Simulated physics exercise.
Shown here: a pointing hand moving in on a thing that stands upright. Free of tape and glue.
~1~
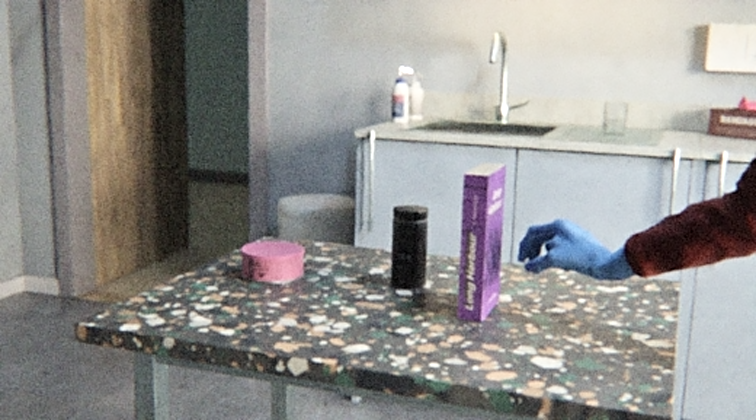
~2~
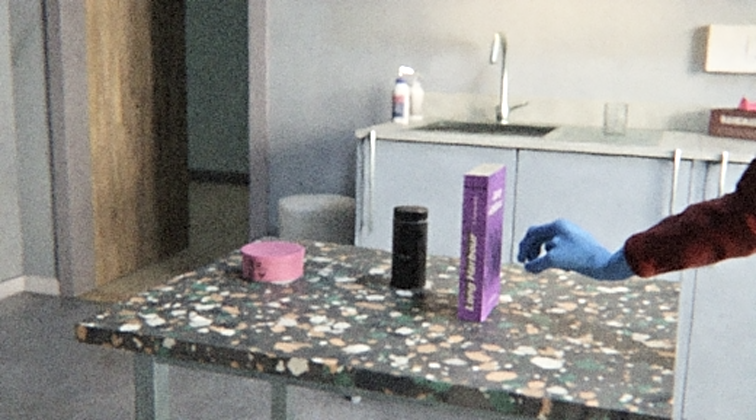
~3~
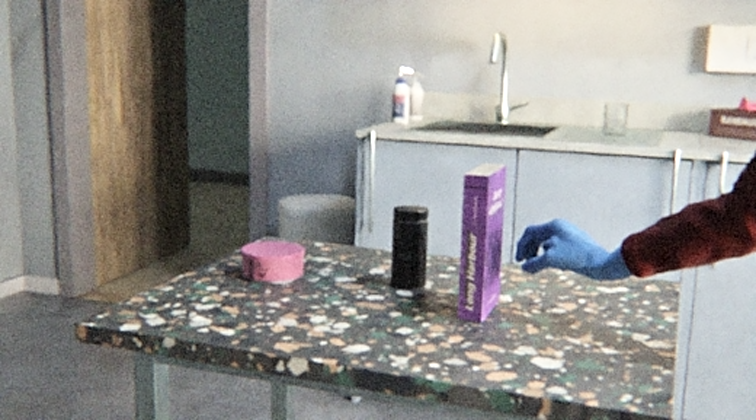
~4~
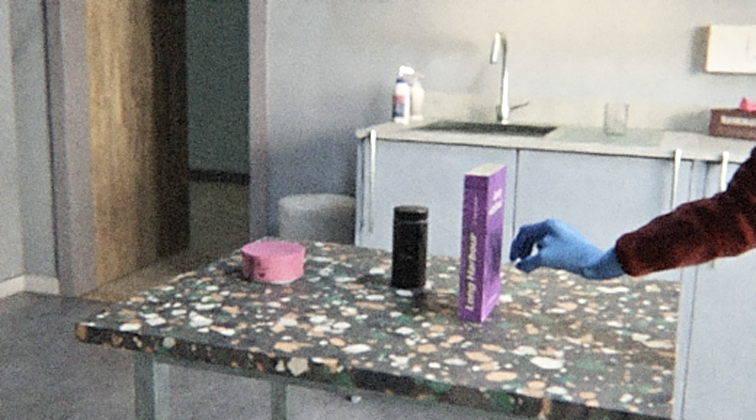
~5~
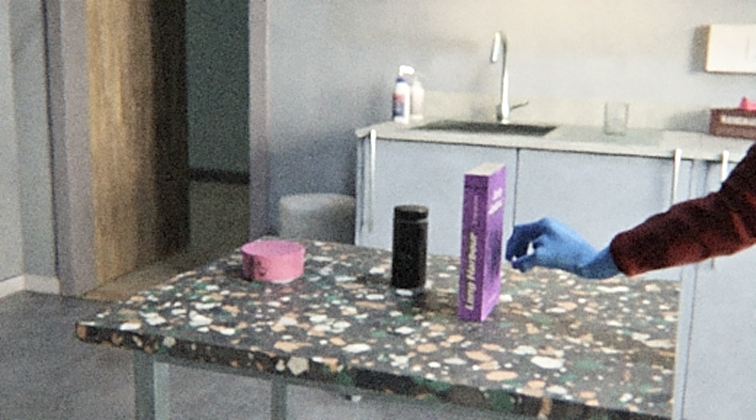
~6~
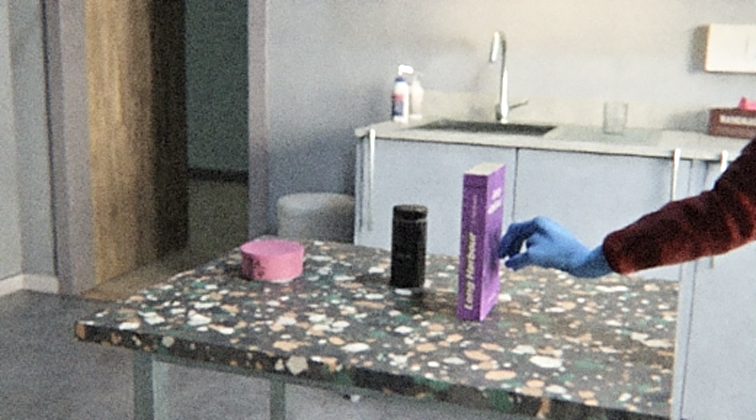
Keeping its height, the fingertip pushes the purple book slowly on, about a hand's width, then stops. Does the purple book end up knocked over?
Watch, it loses its footing and that's that.
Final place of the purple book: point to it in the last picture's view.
Pretty much around (398, 288), I'd say.
Then, 0.50 s past the last view, purple book rocked 41° from its first pose near (431, 242).
Then, 0.70 s past the last view, purple book on its side near (399, 286).
Finally, down or leaning hard on the table, purple book. Final places as the last picture's camera would see them, purple book near (398, 288).
